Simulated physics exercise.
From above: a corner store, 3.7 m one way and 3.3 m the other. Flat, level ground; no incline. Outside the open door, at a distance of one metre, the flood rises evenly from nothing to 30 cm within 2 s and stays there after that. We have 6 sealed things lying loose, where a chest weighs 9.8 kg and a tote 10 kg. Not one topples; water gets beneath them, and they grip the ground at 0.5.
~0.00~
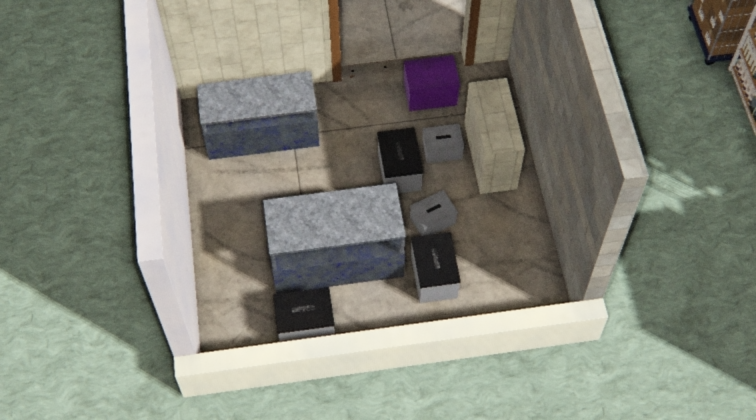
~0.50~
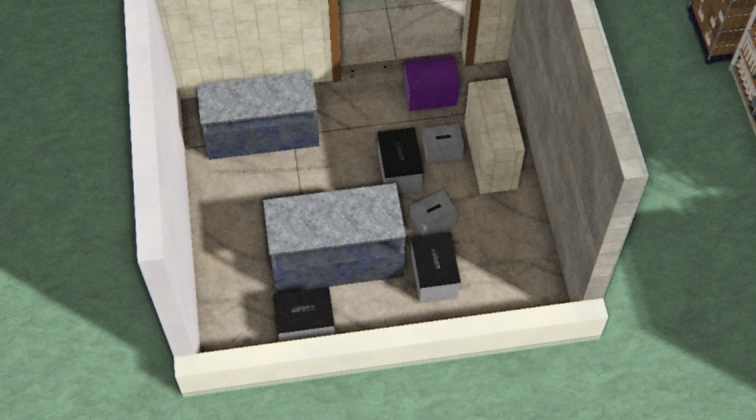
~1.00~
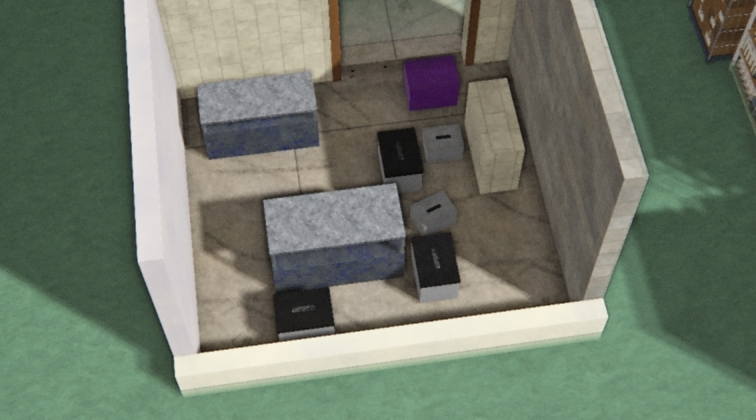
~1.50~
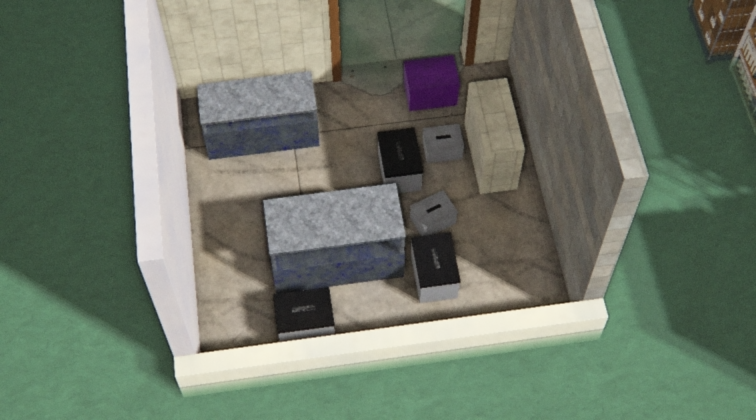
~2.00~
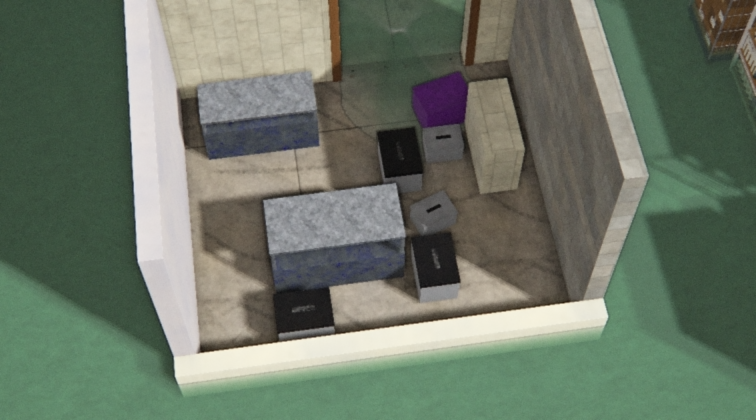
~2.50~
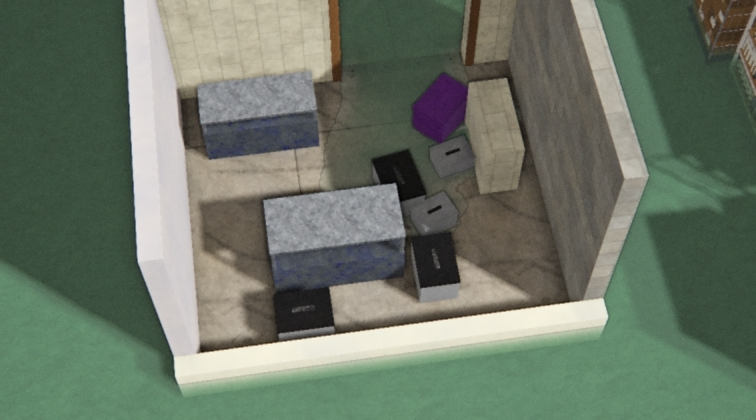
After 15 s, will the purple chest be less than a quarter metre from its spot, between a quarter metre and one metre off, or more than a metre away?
It ends a long distance off.
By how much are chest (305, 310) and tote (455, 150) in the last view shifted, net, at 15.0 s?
Respectively 200 and 140 centimetres.
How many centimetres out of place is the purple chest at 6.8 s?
250 cm, give or take.
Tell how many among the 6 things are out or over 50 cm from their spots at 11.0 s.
Count then: 6.
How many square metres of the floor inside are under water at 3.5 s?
About 7.0 m2 is covered.
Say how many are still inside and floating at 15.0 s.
It comes to 6 of them.
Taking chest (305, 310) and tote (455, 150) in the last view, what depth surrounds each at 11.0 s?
Depths: Near 29 cm, then near 25 cm.
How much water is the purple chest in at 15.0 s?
Near 31 cm deep.
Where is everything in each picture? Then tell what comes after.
In the first picture, the purple chest at (432, 73), on the bottom; water covers 0.0 m2; 0 of 6 have shifted.
In the second picture, the purple chest at (432, 73) rests on the ground; 0.0 m2 under water; 0 of 6 have shifted.
In the third picture, the purple chest at (432, 73) rests on the ground; water covers 0.0 m2; 0 of 6 have shifted.
In the fourth picture, the purple chest at (432, 73) rests on the ground; water covers 0.2 m2; 0 of 6 have shifted.
In the fifth picture, the purple chest at (443, 94), on the bottom, 31 cm from its start; water covers 1.2 m2; 1 of 6 have shifted.
In the sixth picture, the purple chest at (443, 99), afloat, 42 cm from its start; 2.6 m2 under water; 3 of 6 have shifted.
After 3.5 s the purple chest is near (435, 183), 1.5 m from its start, afloat; 2 afloat.
After 6.8 s the purple chest is near (435, 260), 2.4 m from its start, afloat; 6 afloat.
After 11.0 s the purple chest is near (435, 255), 2.4 m from its start, afloat; 6 afloat.
After 15.0 s the purple chest is near (435, 255), 2.4 m from its start, afloat; 6 afloat.
